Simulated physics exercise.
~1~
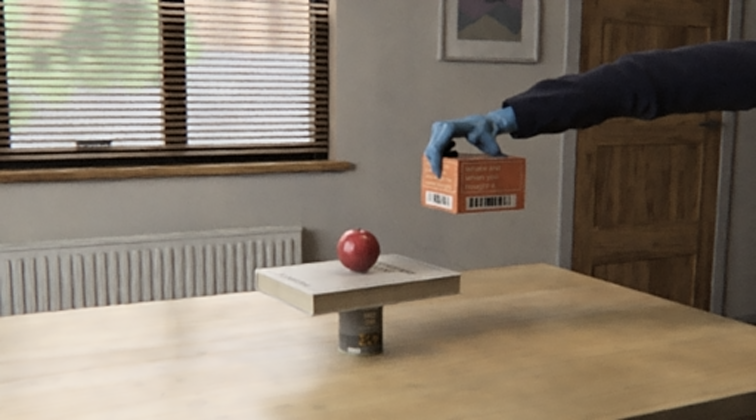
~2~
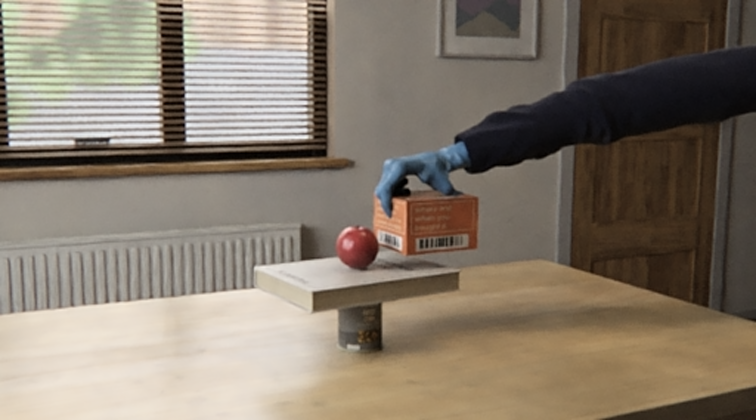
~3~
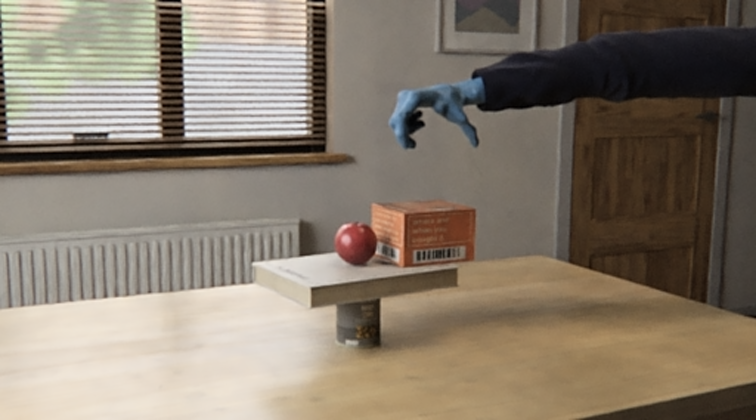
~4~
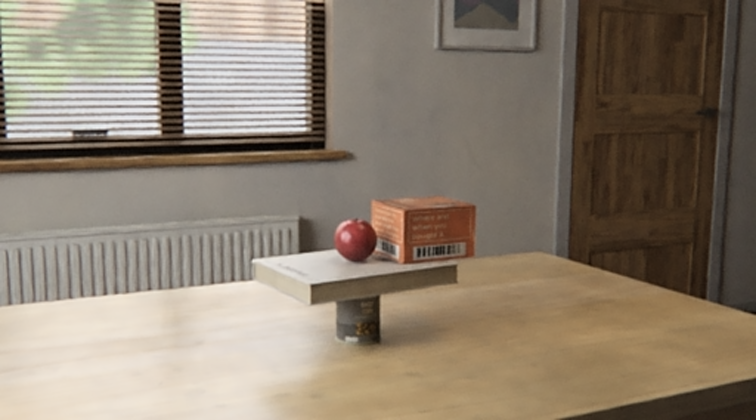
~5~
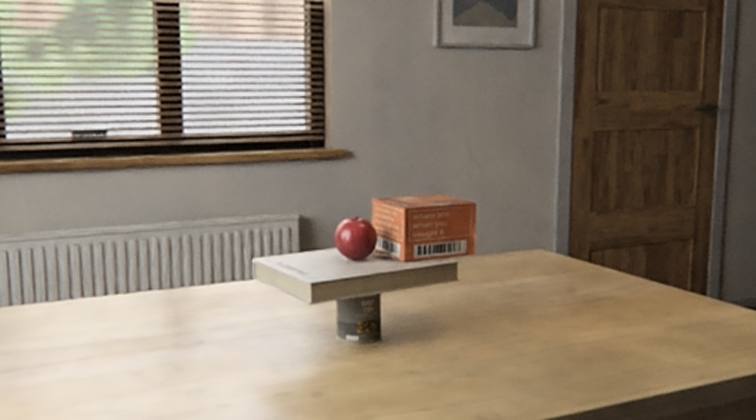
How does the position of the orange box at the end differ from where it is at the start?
At the start the orange box is held in the air by the gloved hand, above and to the right of the book. At the end it is lower and further left, resting on the right end of the book next to the red apple.
